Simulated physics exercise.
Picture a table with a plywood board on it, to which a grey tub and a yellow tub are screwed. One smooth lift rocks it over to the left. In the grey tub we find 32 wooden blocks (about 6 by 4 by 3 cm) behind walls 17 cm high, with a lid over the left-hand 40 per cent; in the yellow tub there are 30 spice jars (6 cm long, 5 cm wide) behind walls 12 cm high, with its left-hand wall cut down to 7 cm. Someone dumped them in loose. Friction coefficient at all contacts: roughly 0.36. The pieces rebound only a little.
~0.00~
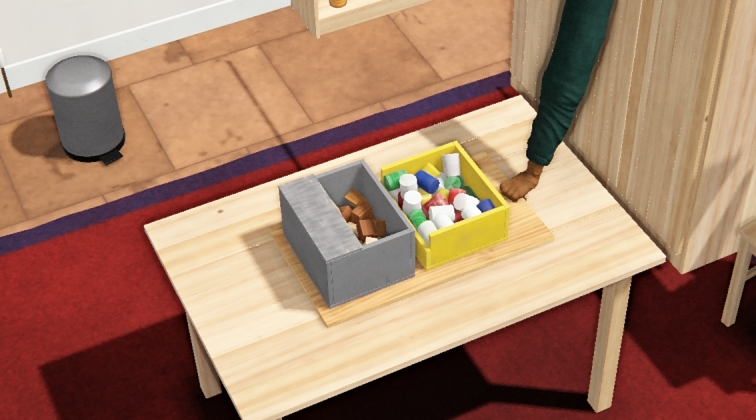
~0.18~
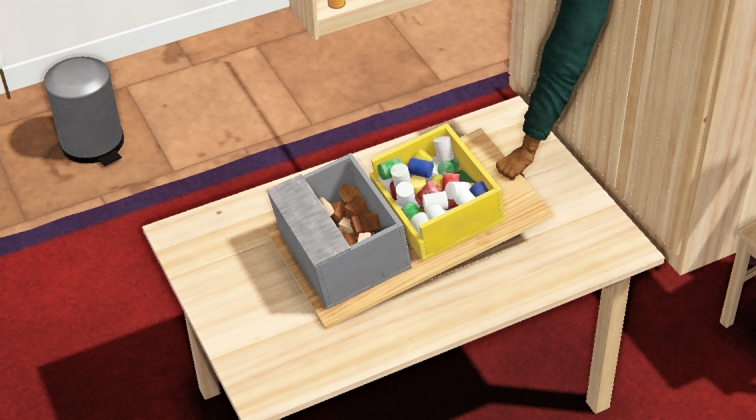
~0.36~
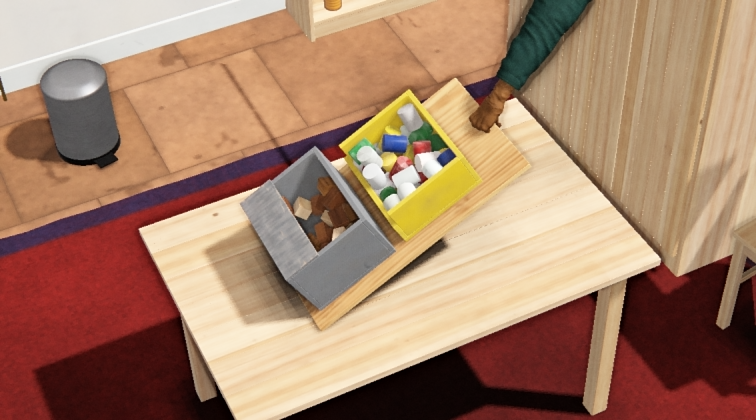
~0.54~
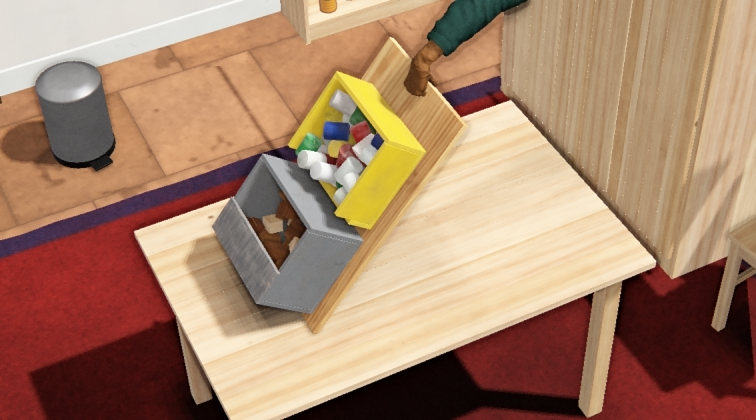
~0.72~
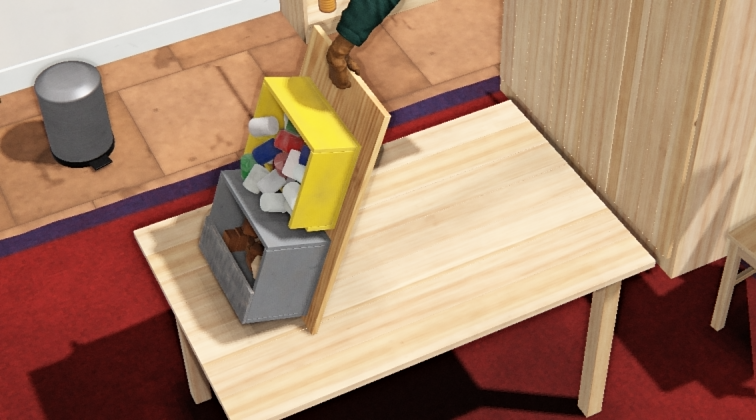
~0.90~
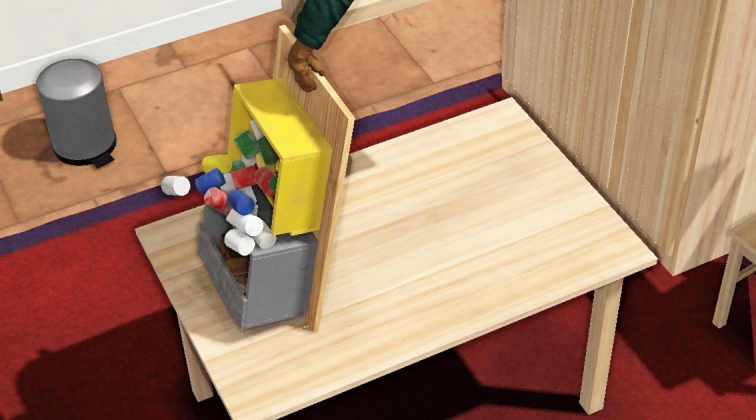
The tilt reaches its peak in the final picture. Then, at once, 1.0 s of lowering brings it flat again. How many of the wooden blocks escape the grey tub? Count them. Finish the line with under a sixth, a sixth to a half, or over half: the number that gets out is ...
The number that gets out is under a sixth of the total.
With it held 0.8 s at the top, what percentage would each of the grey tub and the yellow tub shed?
With that change, grey tub sheds 0 percent and yellow tub sheds 80 percent.
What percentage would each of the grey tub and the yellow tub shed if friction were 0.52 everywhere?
Grey tub 0, yellow tub 60 per cent.
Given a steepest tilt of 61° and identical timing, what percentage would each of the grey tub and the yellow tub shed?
Then grey tub 0 %, yellow tub 20 %.
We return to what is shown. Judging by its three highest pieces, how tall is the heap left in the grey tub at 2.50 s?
That is close to 14 centimetres.
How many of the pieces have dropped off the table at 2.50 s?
Estimated number of pieces: About 10.
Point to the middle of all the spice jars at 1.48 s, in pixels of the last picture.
Near (235, 270) in pixels.
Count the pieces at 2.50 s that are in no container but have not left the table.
Near 12, give or take.
After 1.16 s, tilt 66°; 0 of 32 out of the grey tub and 20 of 30 out of the yellow tub.
After 1.48 s, tilt 30°; 0 of 32 out of the grey tub and 21 of 30 out of the yellow tub.
After 1.93 s, tilt 0°; 0 of 32 out of the grey tub and 21 of 30 out of the yellow tub.
When it is over (at 2.50 s), 0 of 32 out of the grey tub and 21 of 30 out of the yellow tub. Asked share, 0 of 32, 0 per cent.
